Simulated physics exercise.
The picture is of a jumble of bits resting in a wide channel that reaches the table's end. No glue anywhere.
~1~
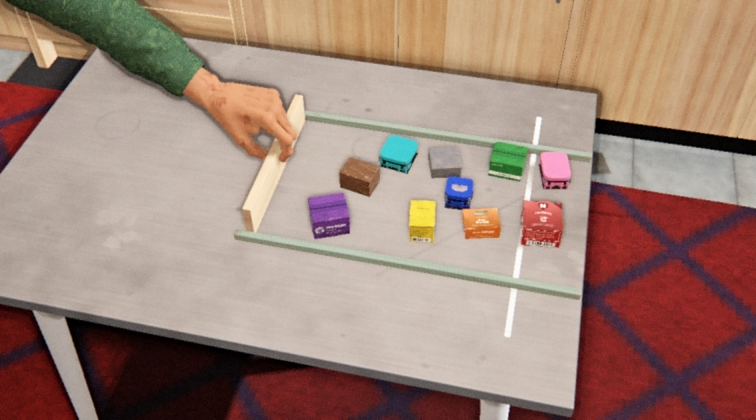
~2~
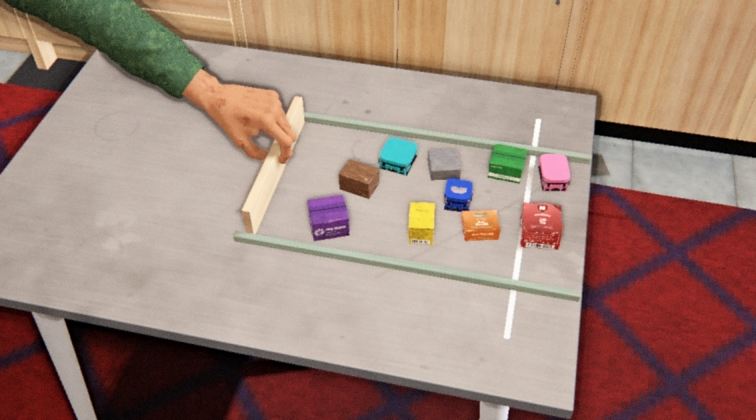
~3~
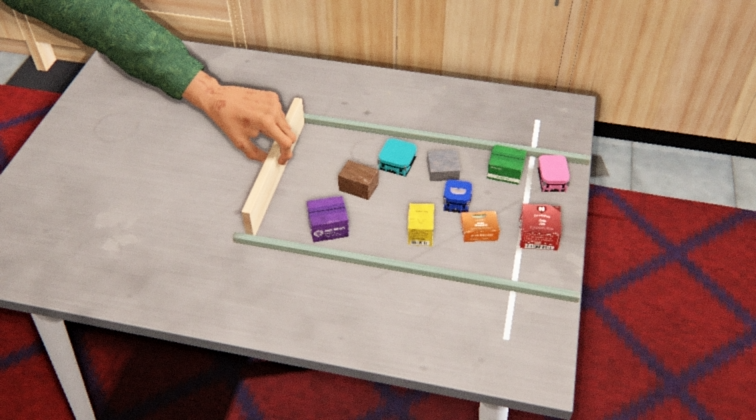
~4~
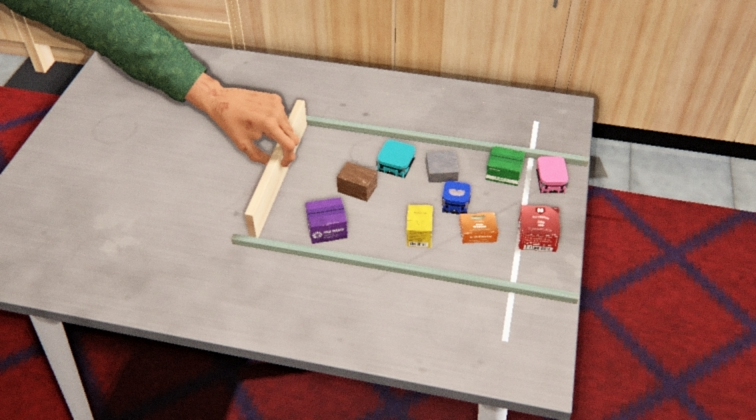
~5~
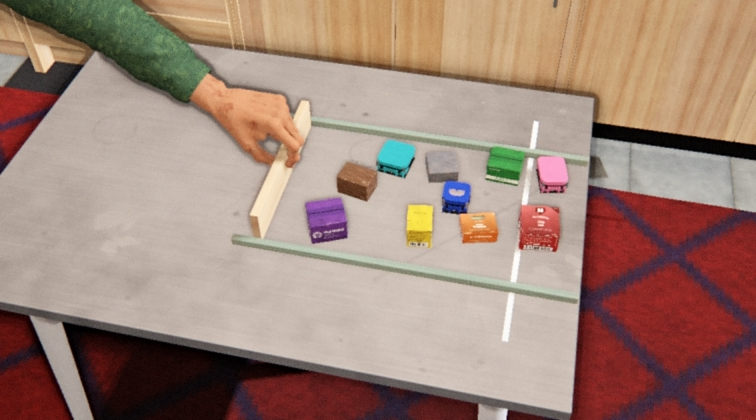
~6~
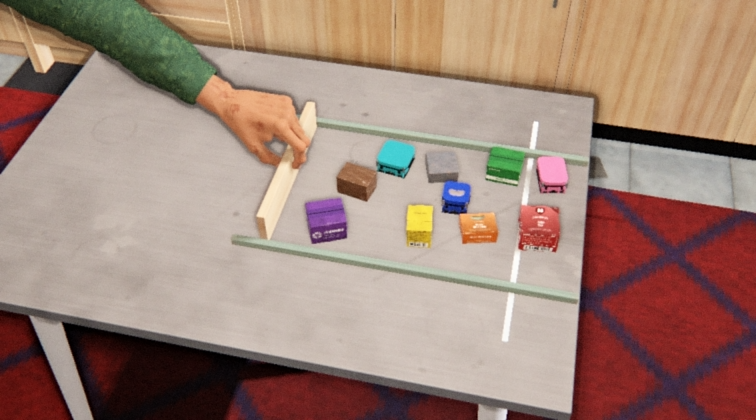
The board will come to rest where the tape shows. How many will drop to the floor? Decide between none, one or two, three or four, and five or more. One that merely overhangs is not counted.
Okay, so the number that tips off the end comes to three or four, I'd say.
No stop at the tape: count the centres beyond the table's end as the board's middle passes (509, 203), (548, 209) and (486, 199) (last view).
In order, that gives 3, then 6, then 2.
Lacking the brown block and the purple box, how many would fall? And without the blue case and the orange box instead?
Try 1: 3; try 2: 2.
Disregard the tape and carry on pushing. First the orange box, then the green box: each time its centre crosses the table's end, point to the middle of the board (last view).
First one: Around (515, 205). Other one: Around (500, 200).
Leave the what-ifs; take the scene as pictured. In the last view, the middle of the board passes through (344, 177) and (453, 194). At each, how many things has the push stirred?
Moved so far: 2, later 10.
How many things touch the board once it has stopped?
3 are in contact with it.
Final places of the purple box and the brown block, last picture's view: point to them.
Roughly at (535, 264) and at (541, 208), in that order.
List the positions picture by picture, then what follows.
The first frame shows pink case (555, 171); red box (541, 224); green box (508, 161); board (276, 161); tape (525, 214).
The second frame shows red box (541, 226); brown block (359, 179).
The third frame shows green box (507, 165); yellow box (421, 225).
The fourth frame shows pink case (552, 176); orange box (478, 228).
The fifth frame shows red box (539, 228); blue case (456, 198).
The sixth frame shows pink case (551, 176); red box (539, 228); green box (505, 166); board (289, 168); tape (522, 218).
Soon after, none off yet; pink case at rest near (551, 176); red box at rest near (539, 228); green box at rest near (505, 166).
After that, none off yet; pink case displaced a little near (562, 177); red box displaced a little near (553, 230); green box displaced about its own width near (533, 168).
In the end, the number that fall off is three or four; gone, orange box, green box, red box and pink case.
